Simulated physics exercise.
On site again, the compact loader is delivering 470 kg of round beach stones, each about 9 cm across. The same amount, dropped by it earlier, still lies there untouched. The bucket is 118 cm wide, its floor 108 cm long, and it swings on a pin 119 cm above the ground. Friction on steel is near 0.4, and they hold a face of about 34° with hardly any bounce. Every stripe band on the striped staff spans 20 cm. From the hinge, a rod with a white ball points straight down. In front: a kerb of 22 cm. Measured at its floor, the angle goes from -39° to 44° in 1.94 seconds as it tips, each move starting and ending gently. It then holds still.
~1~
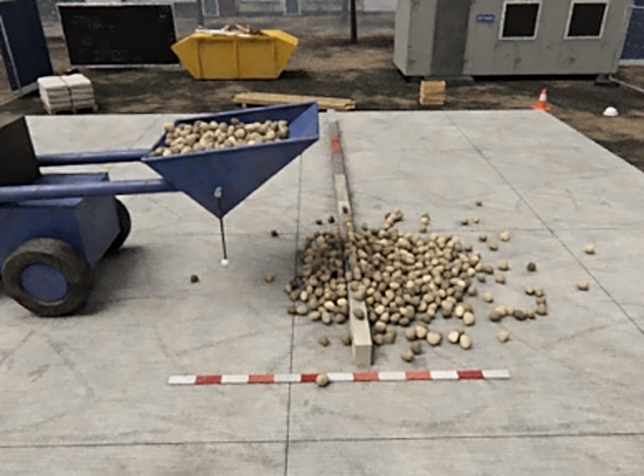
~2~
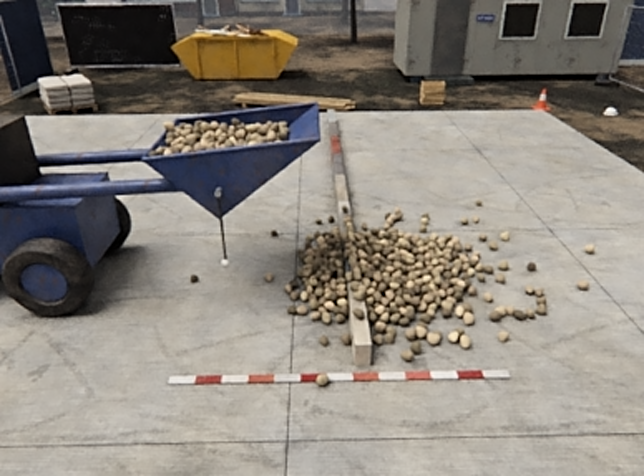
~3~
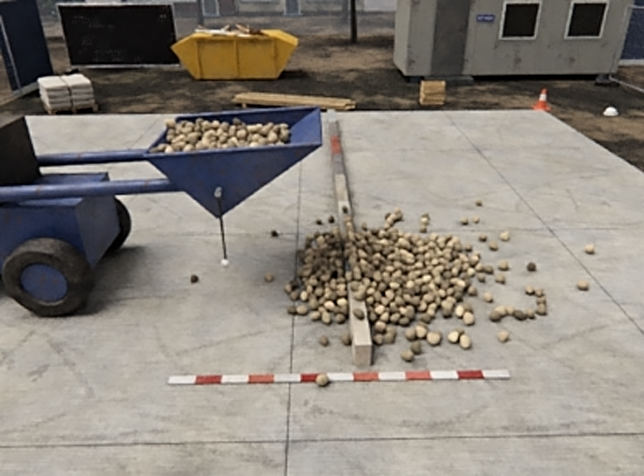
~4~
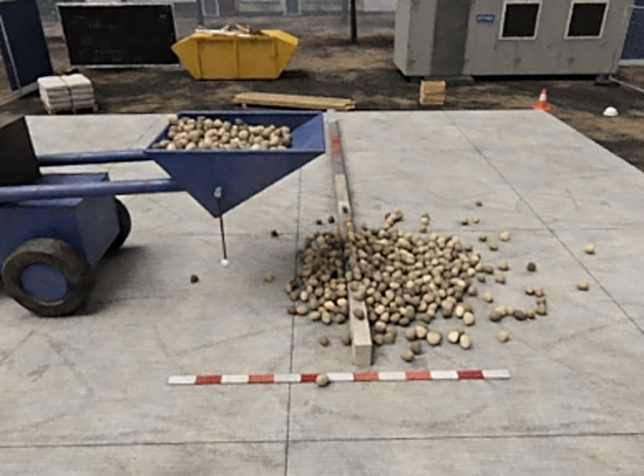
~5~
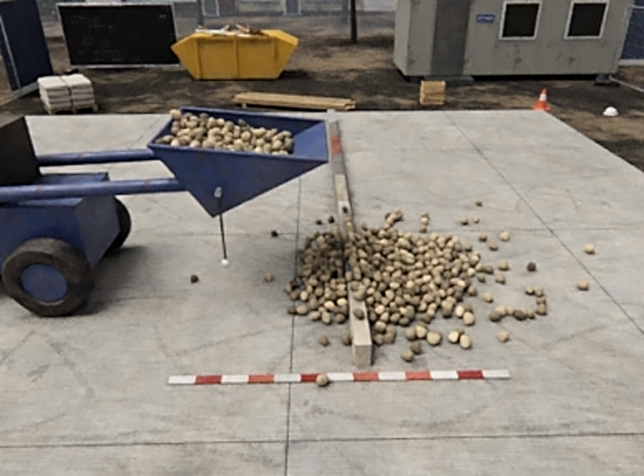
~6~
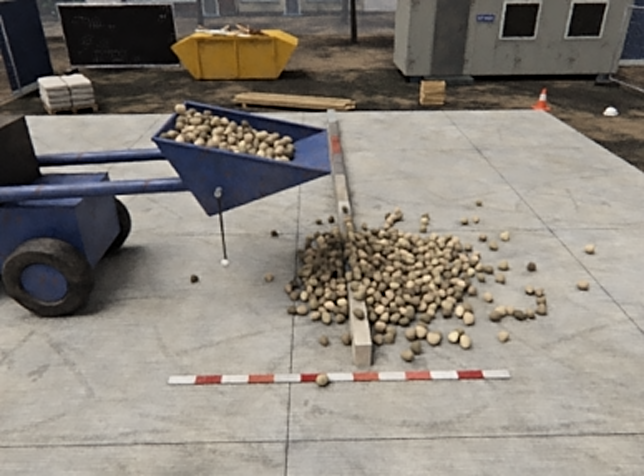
A blue loader slowly tilts its bucket of round stones slightly downward to the right.
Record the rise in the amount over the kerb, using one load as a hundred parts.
Rise: About 8 parts in every hundred.
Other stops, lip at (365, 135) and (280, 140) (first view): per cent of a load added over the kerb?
Near 65 per cent from the first place, 0 from the second.
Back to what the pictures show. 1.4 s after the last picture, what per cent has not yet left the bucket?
Around 15 per cent of the load is still inside.
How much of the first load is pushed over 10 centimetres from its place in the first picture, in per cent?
Close to 10 per cent.
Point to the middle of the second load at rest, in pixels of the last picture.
Middle: Approx. (314, 266) px.
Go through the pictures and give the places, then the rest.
In the first frame, the bucket is at -39°, its lip at (319, 138); the top of the load is at (218, 128). The earlier load is highest near (351, 260), 27 cm above ground level, 27 % on this side of the kerb, 73 % over the kerb.
In the second frame, lip at (320, 139), floor tilted -38°, highest stones at (209, 129).
In the third frame, the bucket is at -35°, its lip at (322, 144); the top of the load is at (193, 128).
In the fourth frame, the bucket is at -31°, its lip at (325, 151); the top of the load is at (190, 126).
In the fifth frame, lip at (328, 161), floor tilted -26°, highest stones at (189, 121).
In the sixth frame, the bucket is at -20°, its lip at (331, 172); the top of the load is at (189, 118).
Then, 0.9 s after the last picture the floor is at 31°; in per cent of one load, 97 in the bucket, 30 on this side of the kerb, 73 over the kerb; the foremost stones are at (535, 262).
Then, 1.4 s after the last picture the floor is at 44°; in per cent of one load, 17 in the bucket, 106 on this side of the kerb, 77 over the kerb; the foremost stones are at (535, 262).
Then, 1.8 s after the last picture the floor is at 44°; in per cent of one load, 0 in the bucket, 120 on this side of the kerb, 81 over the kerb; the foremost stones are at (535, 262).
Then, 4.6 s after the last picture the floor is at 44°; in per cent of one load, 0 in the bucket, 119 on this side of the kerb, 81 over the kerb; the foremost stones are at (535, 262). Net gain over the kerb, 8.
